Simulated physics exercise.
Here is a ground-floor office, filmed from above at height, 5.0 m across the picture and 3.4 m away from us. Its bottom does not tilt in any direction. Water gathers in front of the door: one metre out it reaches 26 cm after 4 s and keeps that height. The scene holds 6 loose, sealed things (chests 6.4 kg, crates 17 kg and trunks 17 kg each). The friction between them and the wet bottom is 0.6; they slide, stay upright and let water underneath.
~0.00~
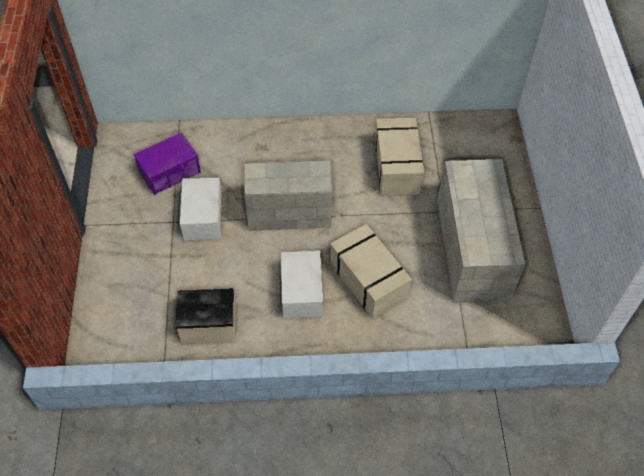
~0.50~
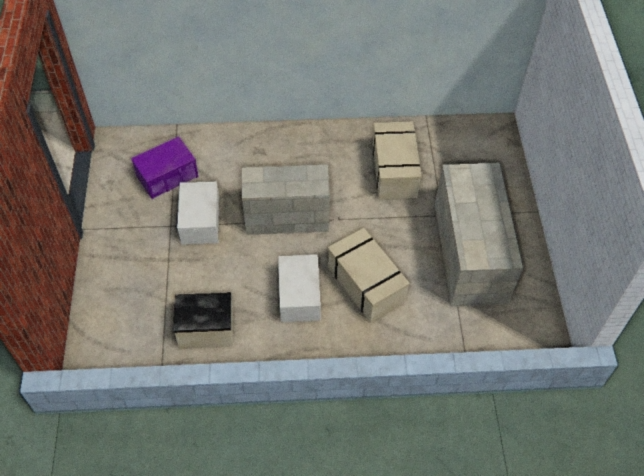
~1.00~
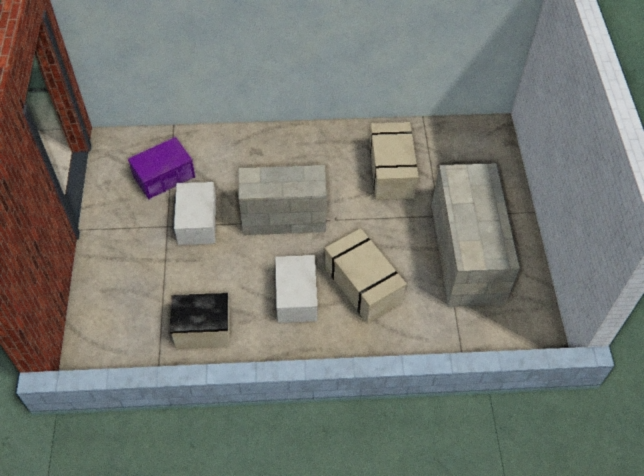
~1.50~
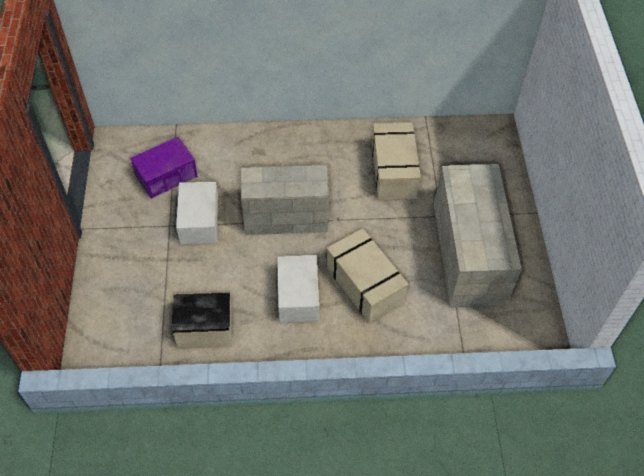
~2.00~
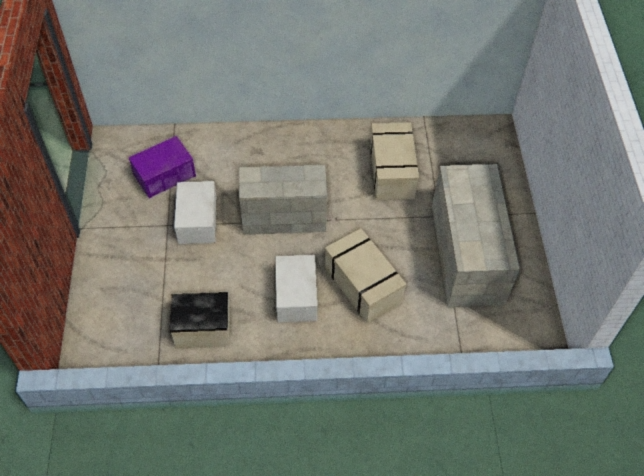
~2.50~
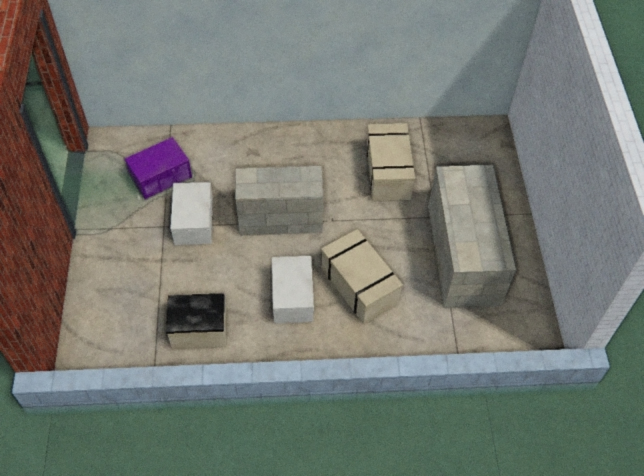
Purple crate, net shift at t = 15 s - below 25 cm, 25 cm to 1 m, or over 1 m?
Over 1 m.
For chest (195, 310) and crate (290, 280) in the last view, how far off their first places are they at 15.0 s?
The first is 80 cm from its start, the second 120 cm.
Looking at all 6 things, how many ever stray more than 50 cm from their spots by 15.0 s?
It works out to 6.
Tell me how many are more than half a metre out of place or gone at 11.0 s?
3.
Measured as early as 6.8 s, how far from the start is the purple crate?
Roughly 300 centimetres by that point.
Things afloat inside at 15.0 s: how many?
It comes to 6 of them.
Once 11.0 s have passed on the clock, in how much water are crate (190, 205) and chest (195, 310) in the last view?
9 and 7 cm.
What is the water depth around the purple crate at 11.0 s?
Close to 13 centimetres.
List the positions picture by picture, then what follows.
In the first frame, the purple crate at (166, 155), on the bottom; water covers 0.0 m2; 0 of 6 have shifted.
In the second frame, the purple crate at (163, 159) rests on the ground; 0.0 m2 under water; 0 of 6 have shifted.
In the third frame, the purple crate at (160, 159), on the bottom; water covers 0.0 m2; 0 of 6 have shifted.
In the fourth frame, the purple crate at (162, 159) rests on the ground; water covers 0.0 m2; 0 of 6 have shifted.
In the fifth frame, the purple crate at (161, 158), on the bottom; water covers 0.1 m2; 0 of 6 have shifted.
In the sixth frame, the purple crate at (157, 159) rests on the ground; 0.6 m2 under water; 0 of 6 have shifted.
After 3.5 s the purple crate is near (173, 157), 0.2 m from its start, aground; 0 afloat.
After 6.8 s the purple crate is near (416, 181), 2.9 m from its start, aground; 1 afloat.
After 11.0 s the purple crate is near (397, 228), 2.8 m from its start, afloat; 5 afloat.
After 15.0 s the purple crate is near (409, 225), 2.9 m from its start, afloat; 6 afloat.
